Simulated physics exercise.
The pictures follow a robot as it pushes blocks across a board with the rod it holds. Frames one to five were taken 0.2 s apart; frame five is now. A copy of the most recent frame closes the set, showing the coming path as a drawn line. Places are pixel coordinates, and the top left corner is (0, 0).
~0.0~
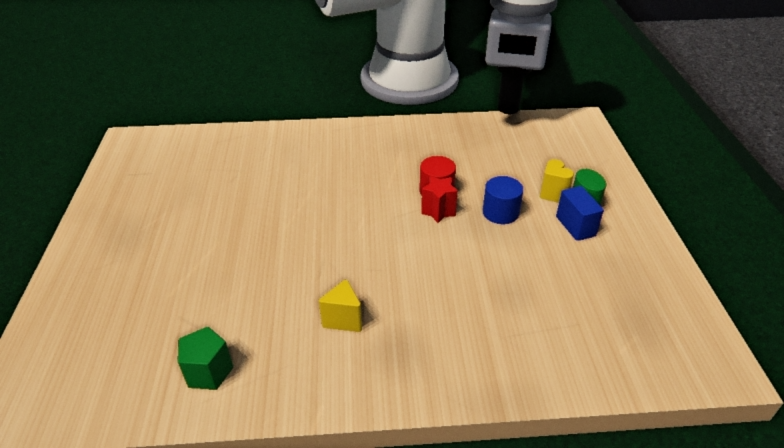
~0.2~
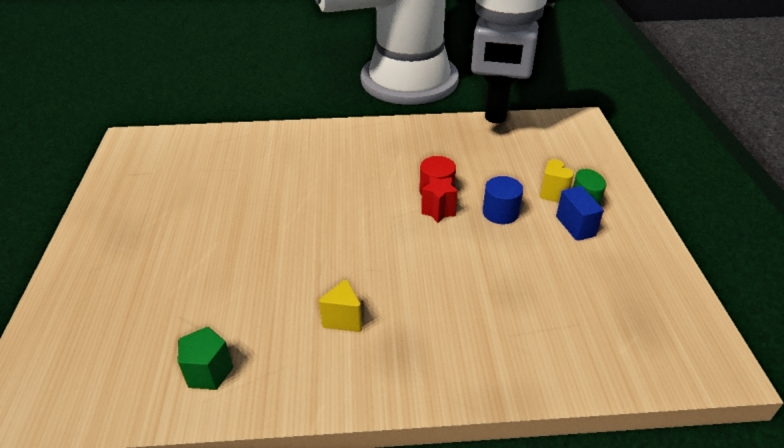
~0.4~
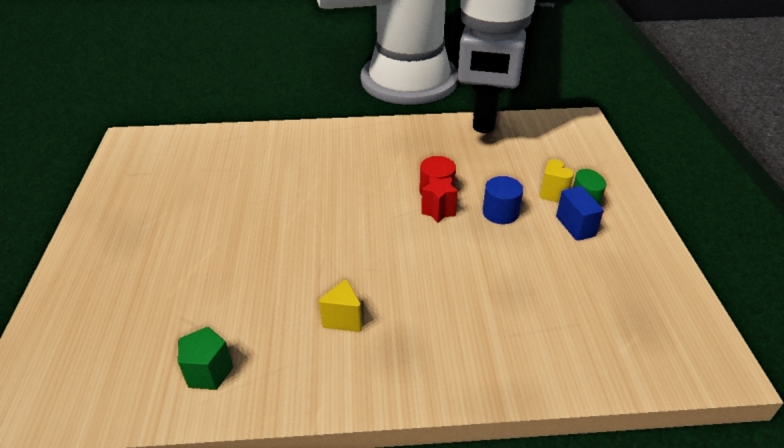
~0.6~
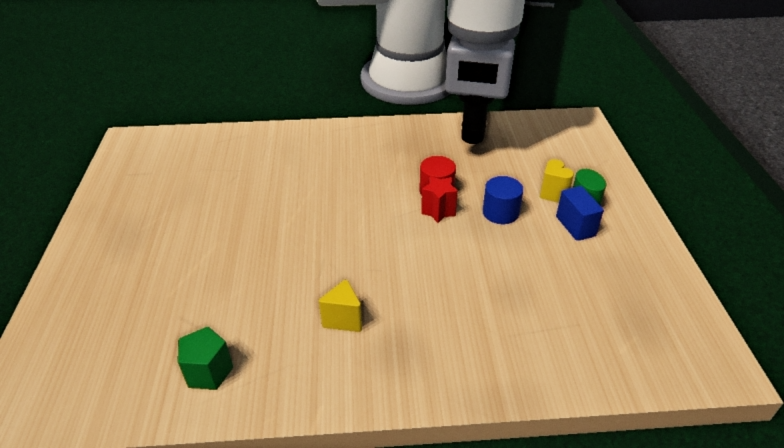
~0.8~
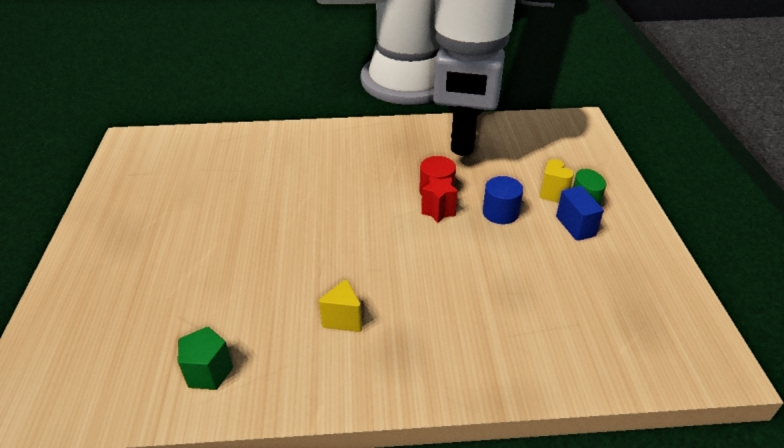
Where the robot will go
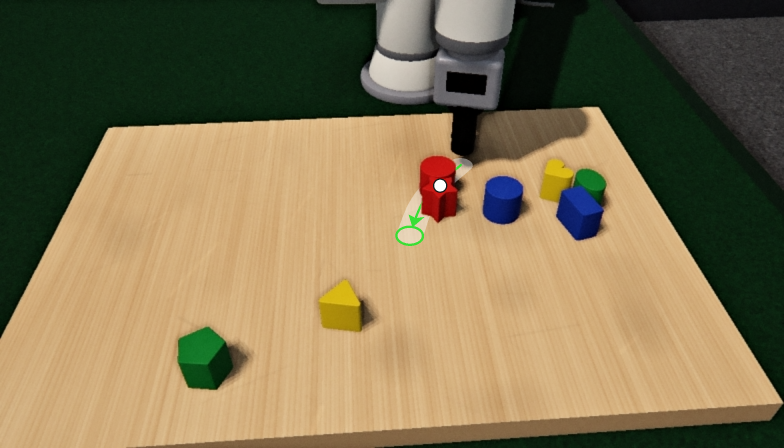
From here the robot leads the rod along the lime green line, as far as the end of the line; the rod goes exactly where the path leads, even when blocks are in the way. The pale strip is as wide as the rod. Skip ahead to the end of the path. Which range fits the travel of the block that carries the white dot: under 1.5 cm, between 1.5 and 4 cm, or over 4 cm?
That block covers upwards of 4 cm.
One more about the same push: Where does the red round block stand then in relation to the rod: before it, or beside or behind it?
It remains before the rod.
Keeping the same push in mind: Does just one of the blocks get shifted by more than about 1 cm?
My answer is no.
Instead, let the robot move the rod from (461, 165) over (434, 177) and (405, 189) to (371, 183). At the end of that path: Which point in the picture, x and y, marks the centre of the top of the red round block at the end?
I'd say the red round block ends with its top centre at (418, 180).
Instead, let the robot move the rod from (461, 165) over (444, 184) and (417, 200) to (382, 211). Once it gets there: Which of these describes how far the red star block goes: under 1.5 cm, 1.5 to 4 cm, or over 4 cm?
My prediction: Between 1.5 and 4 cm.
Drawn move, from (461, 165) via (428, 195), ending at (410, 236); the dot is on the red star block.
What follows on the original path. One third of the way, rod at (439, 169); red round block at (428, 176); red star block at (437, 195), turned 20° anticlockwise.
Two thirds of the way, rod at (421, 192); red round block at (412, 201); red star block at (439, 214), turned 60° anticlockwise.
At the end, rod at (410, 220); red round block at (397, 230); red star block at (440, 218), turned 85° anticlockwise; blue round block still.
